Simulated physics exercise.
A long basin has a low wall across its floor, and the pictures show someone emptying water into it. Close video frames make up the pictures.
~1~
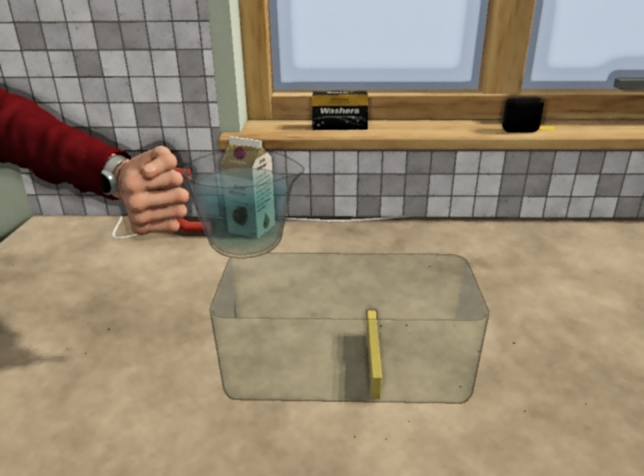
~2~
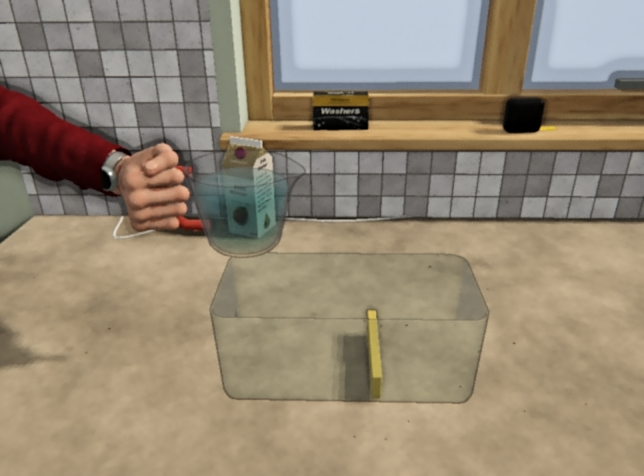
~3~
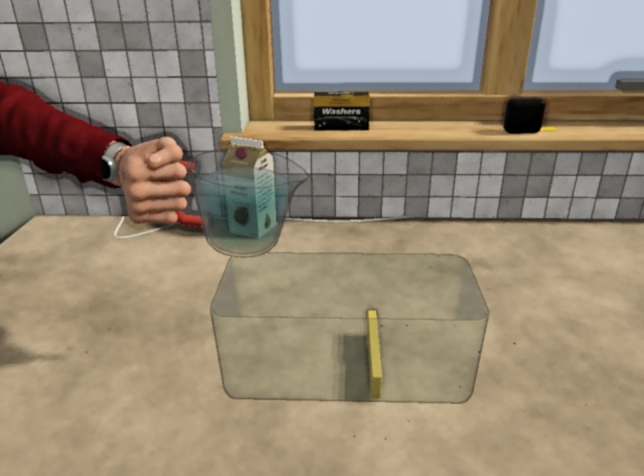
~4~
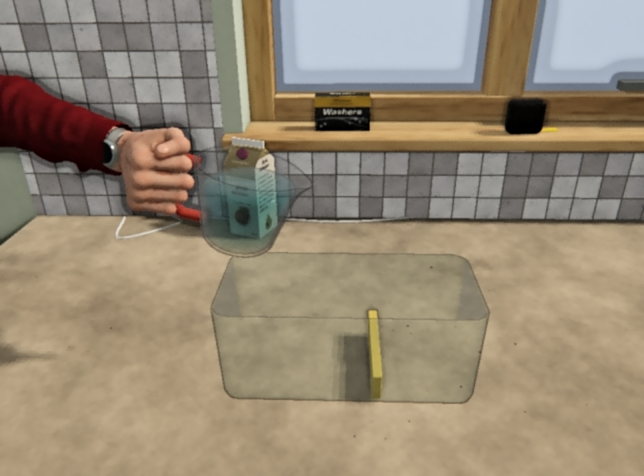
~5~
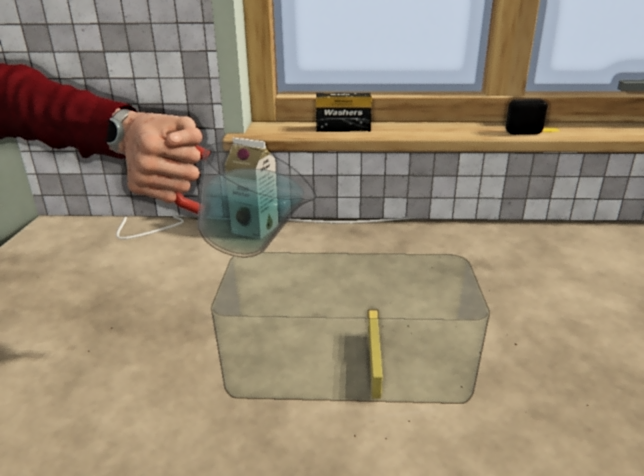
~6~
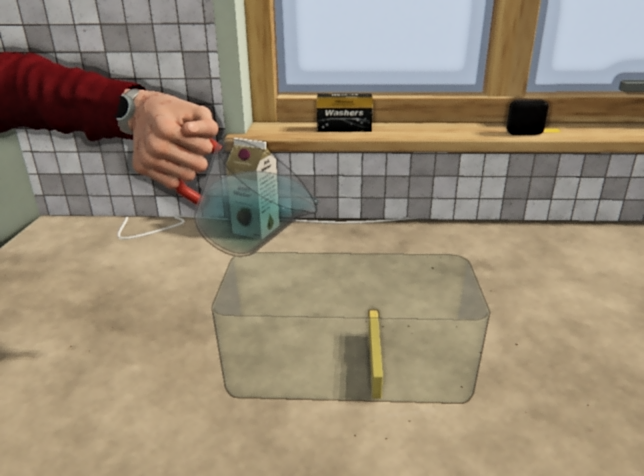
A hand in a red sleeve with a wristwatch holds a clear jug of bluish liquid by its red handle, at the left of a beige counter seen from slightly above. A milk carton shows through the jug, an empty clear basin with a yellow divider sits in front, and a wooden window sill holds two dark items above grey tiles. The hand steadily tilts the jug rightward, while the view barely shifts.
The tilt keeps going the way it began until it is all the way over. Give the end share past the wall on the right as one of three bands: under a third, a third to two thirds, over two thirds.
The quantity right of the wall will come in below one third.
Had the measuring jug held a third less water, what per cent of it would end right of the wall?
10 per cent.
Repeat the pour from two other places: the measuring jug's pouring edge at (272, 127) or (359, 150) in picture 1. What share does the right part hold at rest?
The first gives 15 %, the second 60 %.
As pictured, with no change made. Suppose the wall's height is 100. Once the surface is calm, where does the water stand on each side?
The left side ends up close to 50, the right side close to 10.
A moment on, the measuring jug is tipped right over and 30 per cent is still to pour, 48 is left of the wall and 0 right of it.
Next, the measuring jug is tipped right over and 2 per cent is still to pour, 88 is left of the wall and 4 right of it.
Then the measuring jug is tipped right over and 0 per cent is still to pour, 87 is left of the wall and 10 right of it.
Later the measuring jug is tipped right over and 0 per cent is still to pour, 86 is left of the wall and 11 right of it.
Finally, 86 per cent lies left of the wall, 11 right of it and 3 outside.
